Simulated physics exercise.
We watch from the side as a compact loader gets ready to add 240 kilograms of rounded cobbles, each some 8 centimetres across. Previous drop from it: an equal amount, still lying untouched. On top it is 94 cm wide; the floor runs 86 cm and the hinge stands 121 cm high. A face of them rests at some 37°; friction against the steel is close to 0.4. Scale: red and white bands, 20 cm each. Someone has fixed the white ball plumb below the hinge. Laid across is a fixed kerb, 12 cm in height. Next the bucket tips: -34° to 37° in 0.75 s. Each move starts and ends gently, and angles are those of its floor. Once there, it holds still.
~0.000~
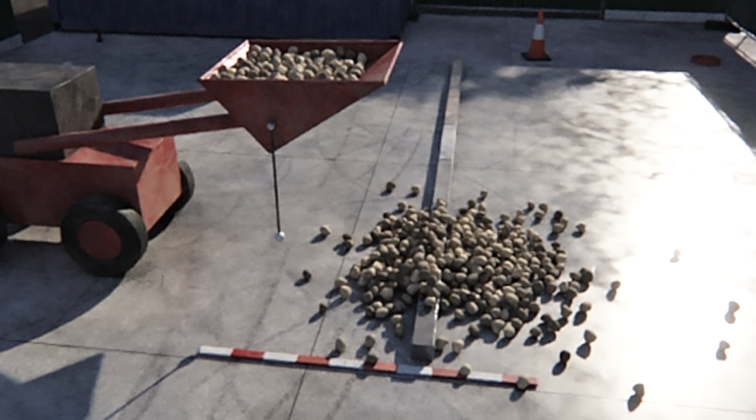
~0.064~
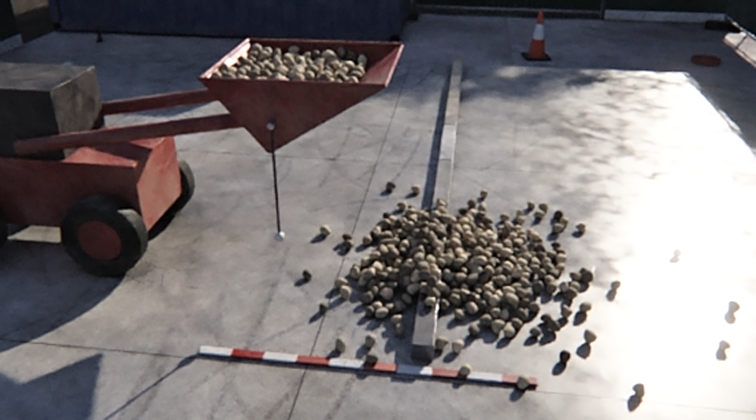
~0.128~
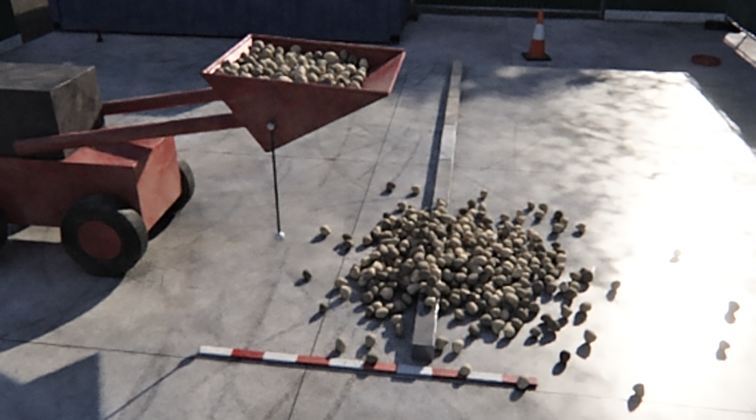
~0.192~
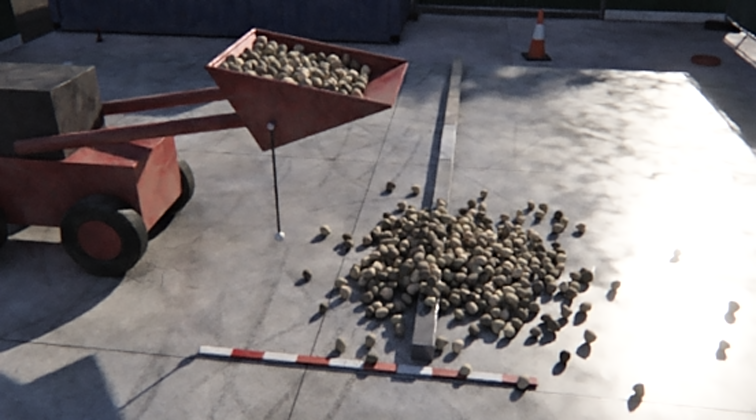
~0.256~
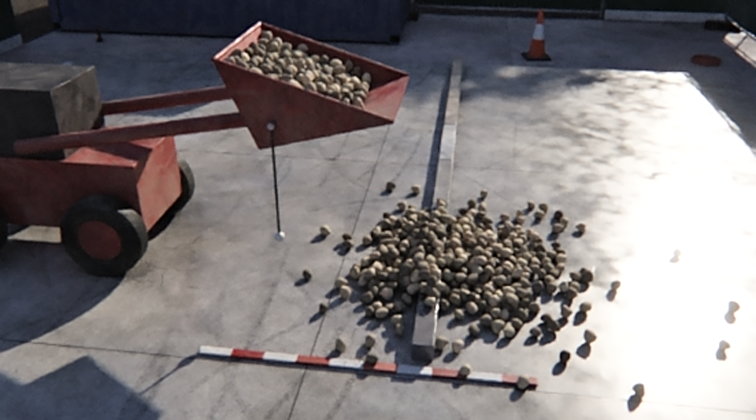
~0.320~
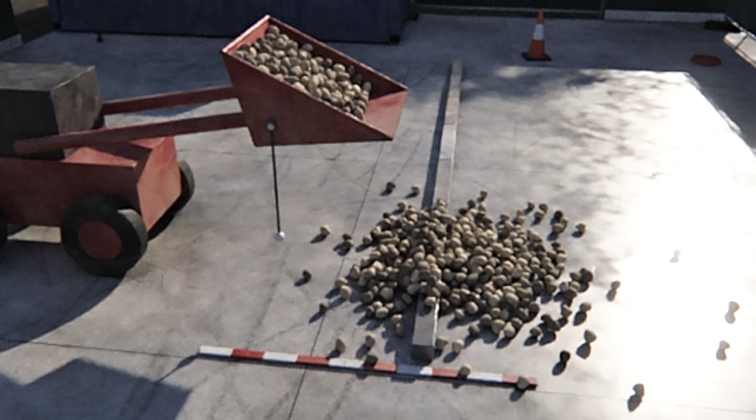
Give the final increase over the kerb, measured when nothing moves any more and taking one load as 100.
Close to 39 parts in a hundred.
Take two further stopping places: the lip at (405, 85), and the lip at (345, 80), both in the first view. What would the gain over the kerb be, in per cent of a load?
Case one about 60 %, case two about 10 %.
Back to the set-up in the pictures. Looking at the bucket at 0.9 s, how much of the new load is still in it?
It keeps some 85 percent of its load.
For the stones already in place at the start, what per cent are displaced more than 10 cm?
Close to 10 in a hundred of them.
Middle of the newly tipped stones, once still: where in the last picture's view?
The middle lies near (420, 246) in the last picture.
After 0.6 s the floor is at 26°; in per cent of one load, 100 in the bucket, 42 on this side of the kerb, 58 over the kerb; the foremost stones are at (640, 289).
After 0.9 s the floor is at 37°; in per cent of one load, 86 in the bucket, 56 on this side of the kerb, 58 over the kerb; the foremost stones are at (640, 289).
After 1.2 s the floor is at 37°; in per cent of one load, 25 in the bucket, 108 on this side of the kerb, 67 over the kerb; the foremost stones are at (640, 289).
After 3.7 s the floor is at 37°; in per cent of one load, 0 in the bucket, 104 on this side of the kerb, 96 over the kerb; the foremost stones are at (655, 315). Net gain over the kerb, 39.
